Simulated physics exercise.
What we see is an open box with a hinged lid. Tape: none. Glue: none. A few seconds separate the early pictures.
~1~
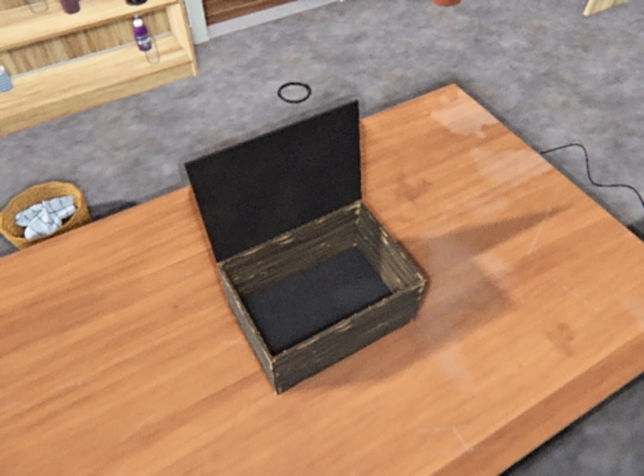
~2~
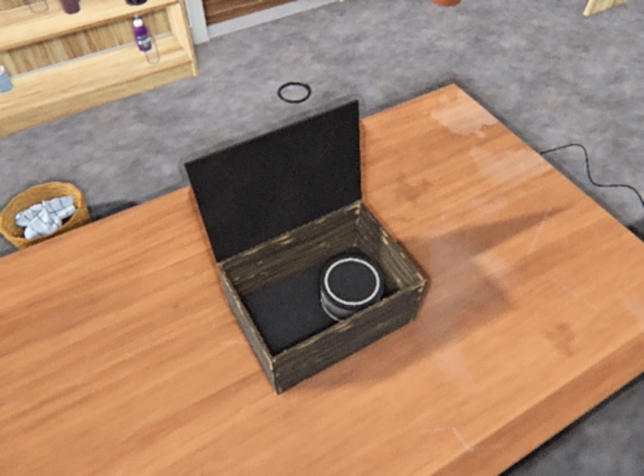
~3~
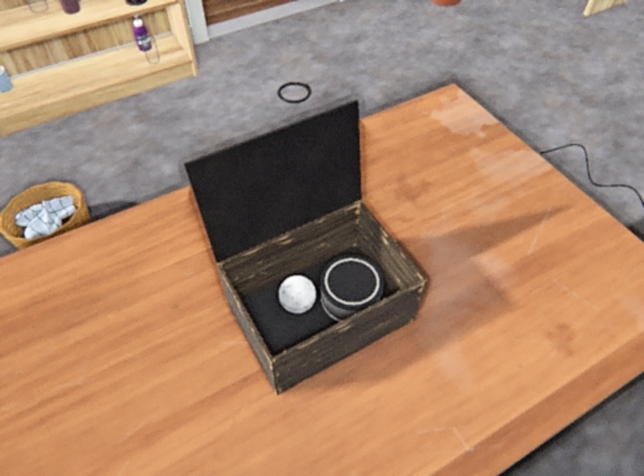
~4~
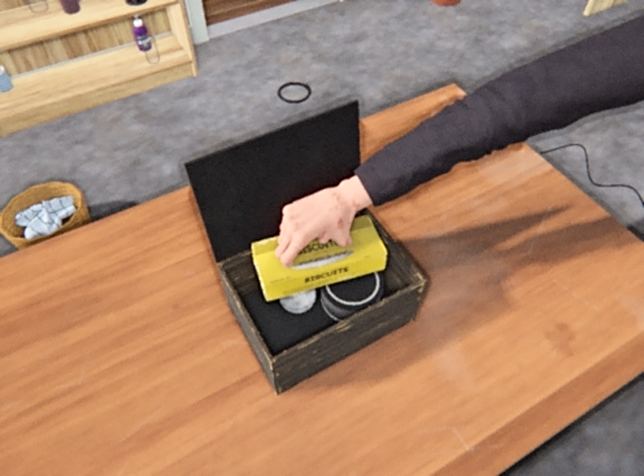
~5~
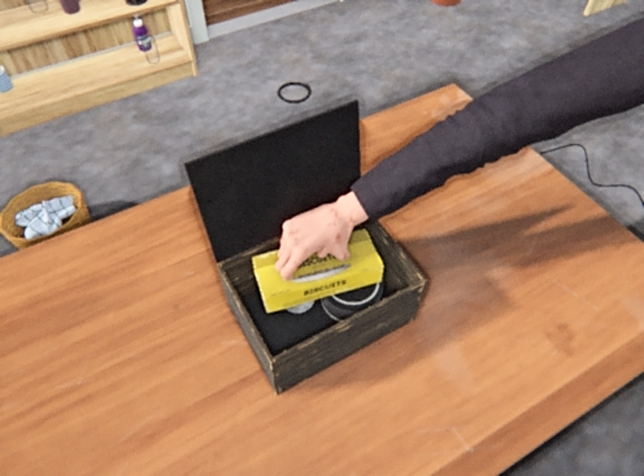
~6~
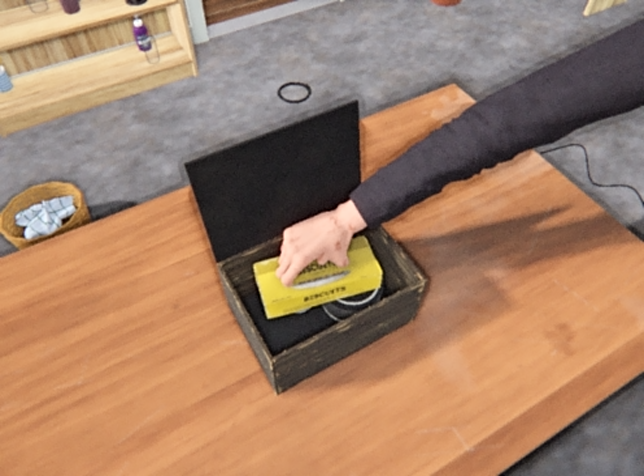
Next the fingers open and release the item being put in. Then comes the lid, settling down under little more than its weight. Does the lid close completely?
Yes.
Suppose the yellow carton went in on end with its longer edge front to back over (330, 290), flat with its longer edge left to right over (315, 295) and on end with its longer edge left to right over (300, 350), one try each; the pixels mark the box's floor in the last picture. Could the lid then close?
Attempt one, it is left gaping; attempt two, it settles down; attempt three, it is left gaping.
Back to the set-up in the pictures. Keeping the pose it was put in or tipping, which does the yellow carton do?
Looking at the last picture, it is left as set.
Then, 1.40 s past the last view, lid 72° above the rim; yellow carton rocked 3° from its first pose near (317, 277).
Then, 2.00 s past the last view, lid 28° above the rim; yellow carton rocked 3° from its first pose near (317, 277).
Finally, lid shut; left askew, yellow carton; the other 2 still in place. Final places as the last picture's camera would see them, yellow carton near (317, 277).
